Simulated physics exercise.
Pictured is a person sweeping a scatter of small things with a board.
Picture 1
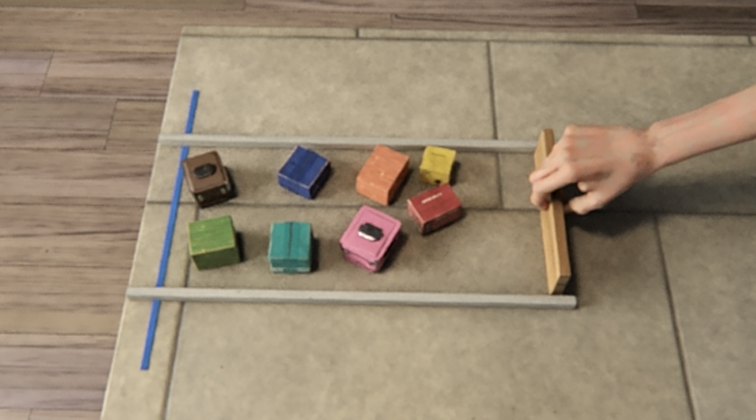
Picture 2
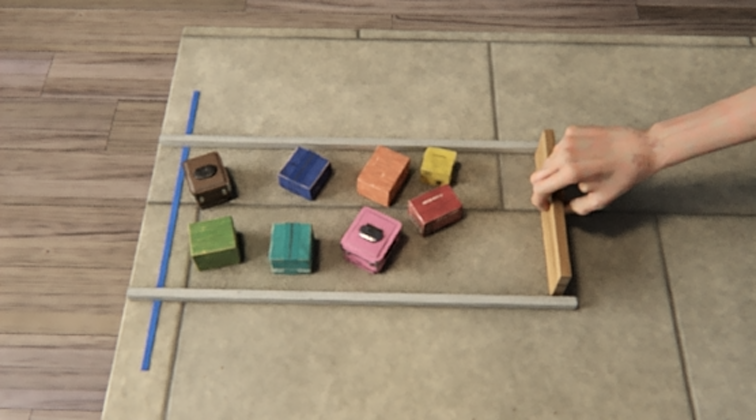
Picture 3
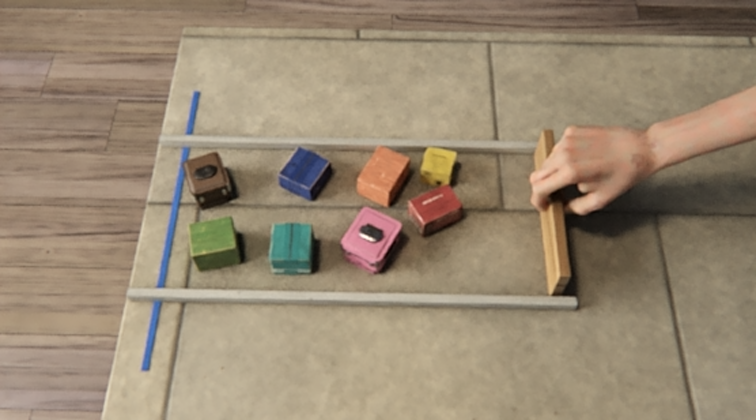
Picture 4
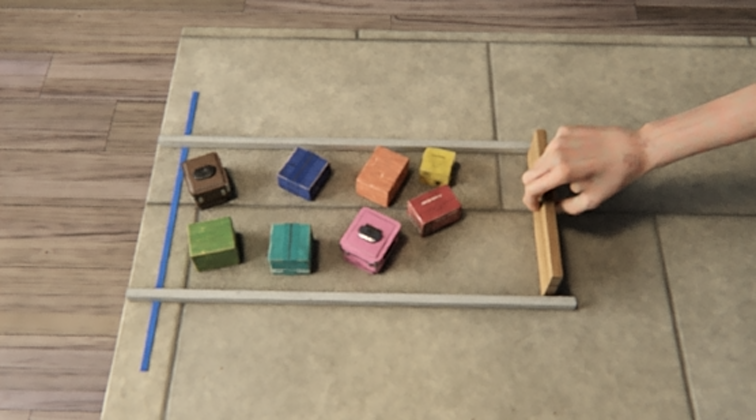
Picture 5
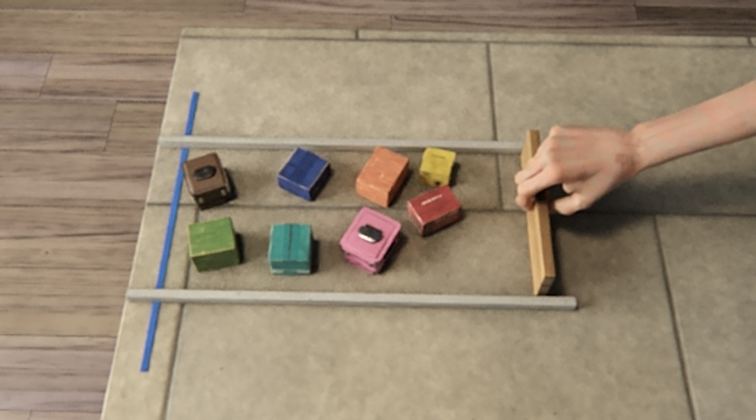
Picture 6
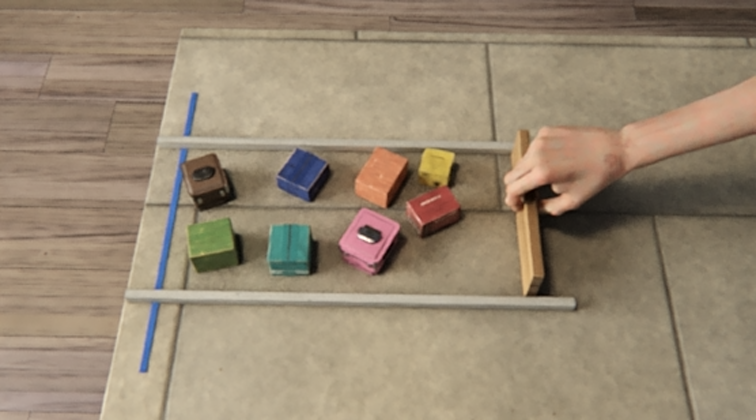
A hand held a wooden board upright between two rails, kept it still at first, then slid it a short way left toward eight colorful little boxes, which stayed where they were.
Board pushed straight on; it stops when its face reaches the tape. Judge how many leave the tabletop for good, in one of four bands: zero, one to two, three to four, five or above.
Missing from the table at the end: Five or more.
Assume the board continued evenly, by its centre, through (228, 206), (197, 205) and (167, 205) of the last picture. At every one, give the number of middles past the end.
2, 4, 5.
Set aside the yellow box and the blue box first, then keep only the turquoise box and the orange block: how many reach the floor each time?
You'd see 3 fallen, and 3 in the other try.
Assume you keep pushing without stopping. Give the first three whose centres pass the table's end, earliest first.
Earliest first: The brown case, then the green block, then the blue box.
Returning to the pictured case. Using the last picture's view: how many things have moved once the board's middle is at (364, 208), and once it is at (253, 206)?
Moved so far: 5, then 8.
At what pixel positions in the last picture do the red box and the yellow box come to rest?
The red box stops around (146, 206); the yellow box around (165, 154).
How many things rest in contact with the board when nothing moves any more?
Contact count: 3.
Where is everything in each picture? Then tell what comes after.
The first picture shows brown case (207, 179); green block (214, 243); turquoise box (292, 248); board (551, 210); tape (173, 215).
The second picture shows green block (215, 244); board (552, 211).
The third picture shows turquoise box (292, 249); blue box (305, 173).
The fourth picture shows brown case (207, 181); yellow box (437, 168).
The fifth picture shows green block (214, 245); orange block (383, 176).
The sixth picture shows brown case (206, 182); green block (213, 245); turquoise box (291, 250); board (526, 211); tape (171, 217).
Early on, none off yet; brown case at rest near (206, 182); green block at rest near (213, 245); turquoise box at rest near (291, 250).
A while later, none off yet; brown case travelled about its own width near (161, 184); green block travelled about its own width near (171, 243); turquoise box travelled well along near (212, 250).
Finally, the number that fall off is five or more; lost, orange block, blue box, turquoise box, green block and brown case.
